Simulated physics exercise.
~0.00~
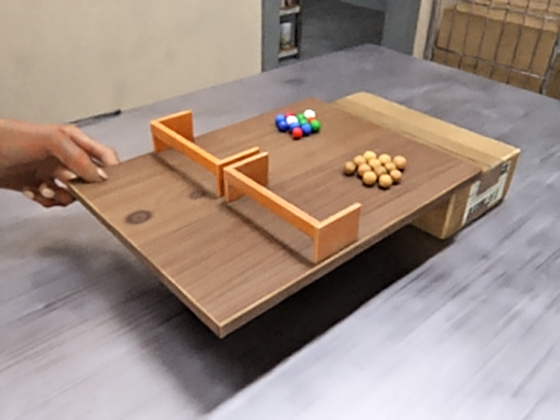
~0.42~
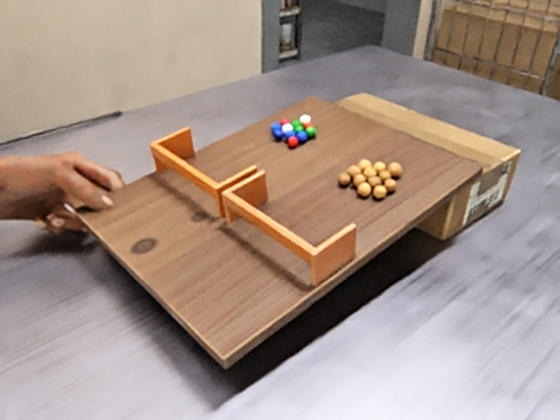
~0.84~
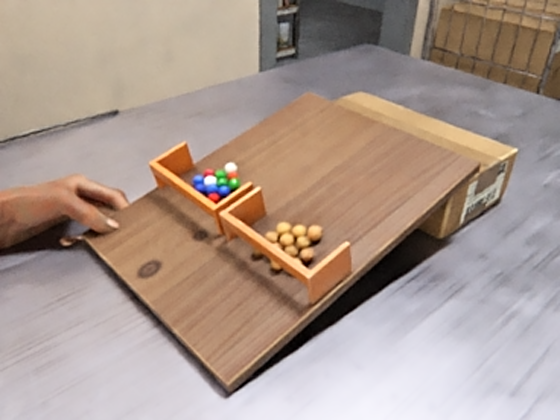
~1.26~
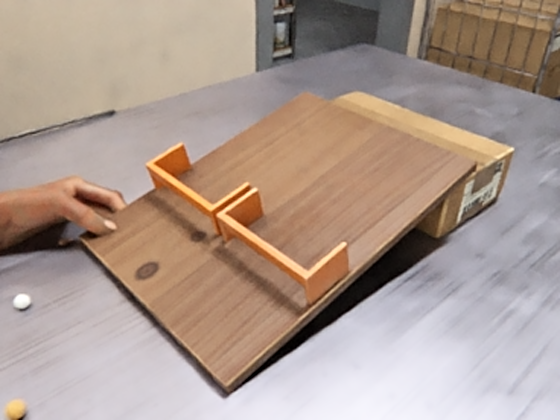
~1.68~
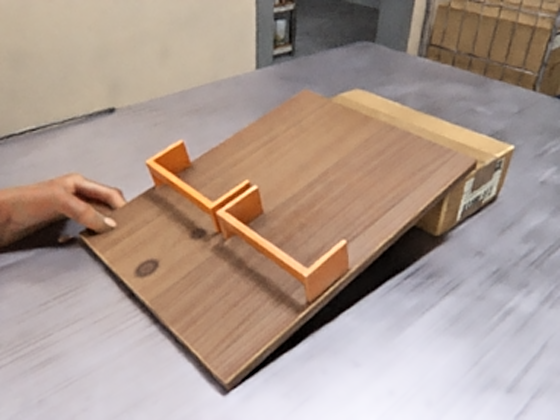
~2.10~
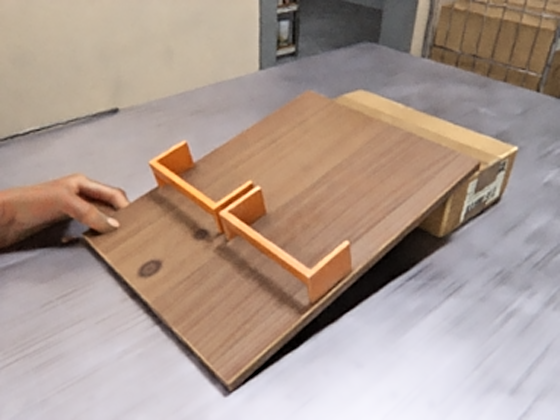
A brown wooden board leans on a cardboard box at the right, its left end held by a hand, above a grey tabletop seen from slightly above. Two orange bracket-shaped barriers stand on it, with a cluster of tan balls and a smaller cluster of red, blue, green and white balls upslope. The hand lowers its end to the table, making a ramp. Both clusters slide down to the barriers, then pass them and leave the board, a white ball and a tan one showing at the lower left. Finally the ramp is empty, the hand still at its edge.
